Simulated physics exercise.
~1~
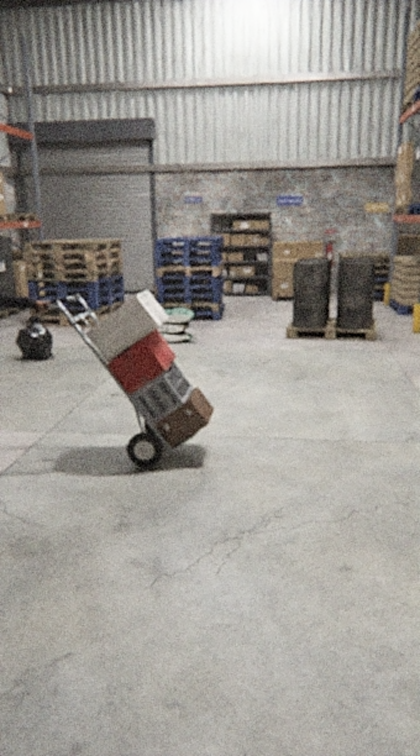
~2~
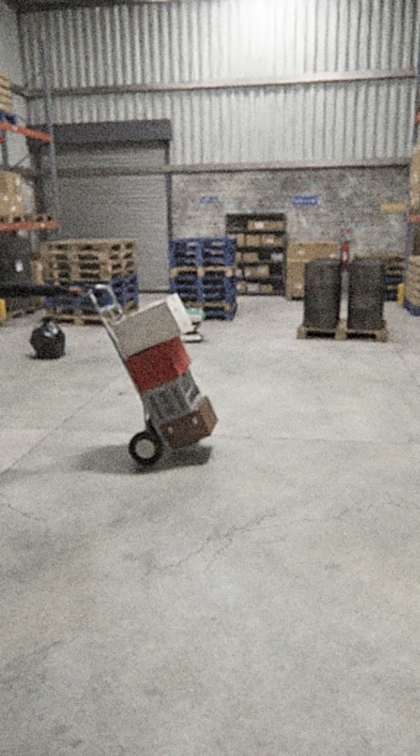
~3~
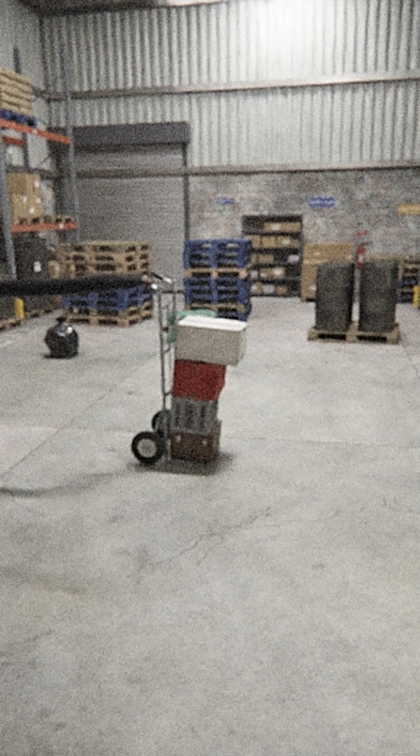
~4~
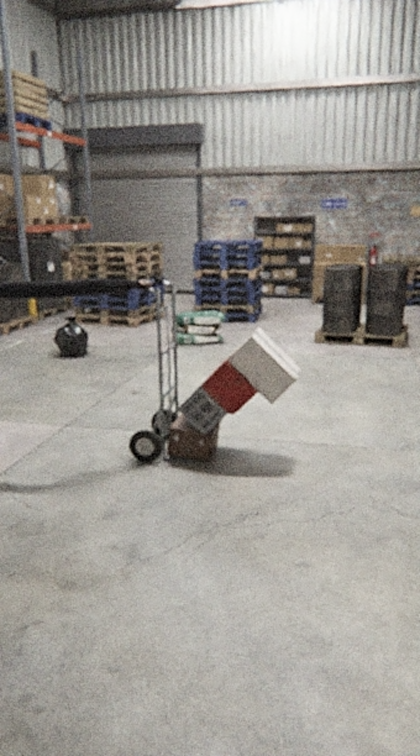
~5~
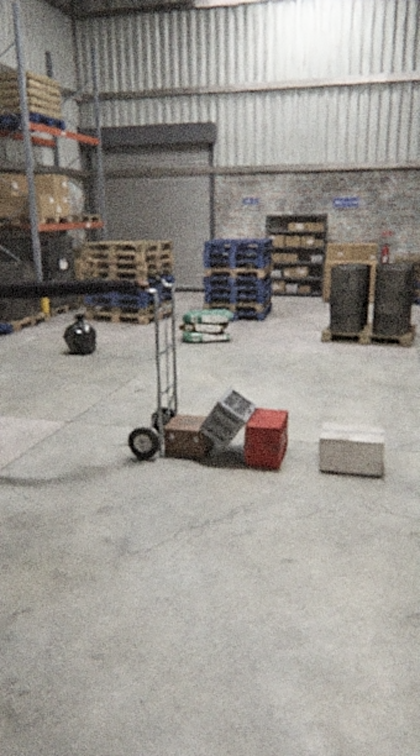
The clip opens in a warehouse, where a hand truck leans back to the left with a white box, a red parcel, a grey crate and a brown toolbox stacked loose on it. The truck swings upright to the right, a dark bar reaching in from the left at its handle. As it stops, the upper items keep going and topple away from the frame. The white box and then the red parcel drop to the floor, and the grey crate tips over after them. Finally, the toolbox sits by the upright truck, the crate aslant between it and the red parcel, the white box farthest right.
